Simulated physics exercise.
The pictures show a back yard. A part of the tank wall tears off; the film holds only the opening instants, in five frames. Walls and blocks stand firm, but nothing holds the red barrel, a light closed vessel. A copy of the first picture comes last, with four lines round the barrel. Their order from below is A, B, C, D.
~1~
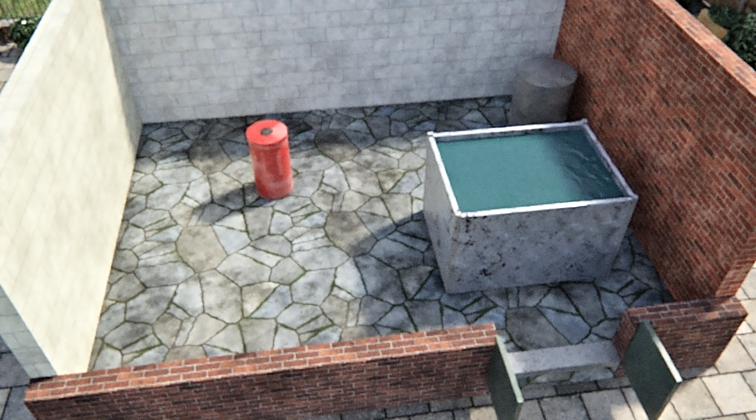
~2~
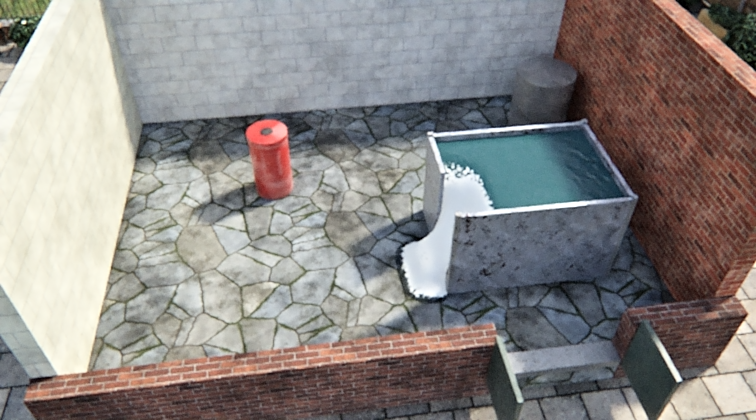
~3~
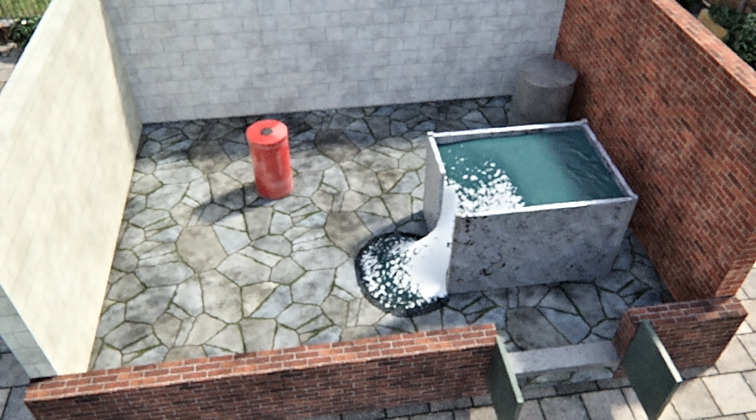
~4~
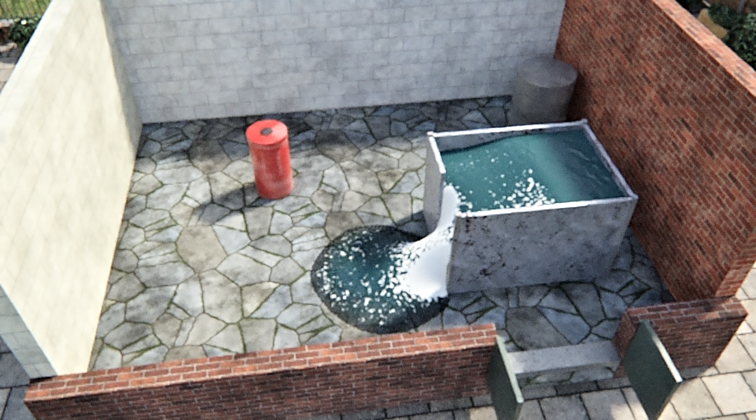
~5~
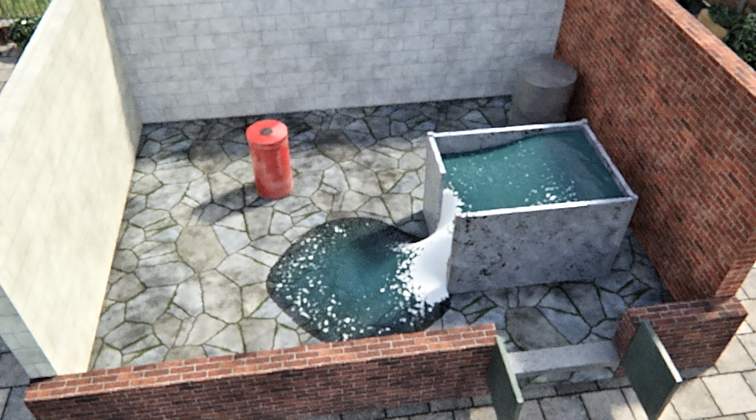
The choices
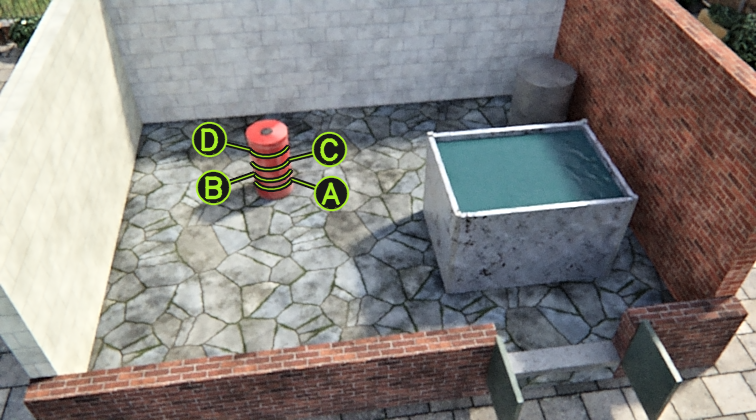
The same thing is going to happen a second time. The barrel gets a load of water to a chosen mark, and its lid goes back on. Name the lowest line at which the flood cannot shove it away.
That is level A.
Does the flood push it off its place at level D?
No, not at all.
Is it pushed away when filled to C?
No.
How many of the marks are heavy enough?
All of the four.
On the marked copy, A at (273, 189); B at (272, 180); C at (271, 169); D at (269, 156); from the bottom up A, B, C, D.
With A, it does not move.
With B, it does not move.
With C, it does not move.
With D, it does not move.
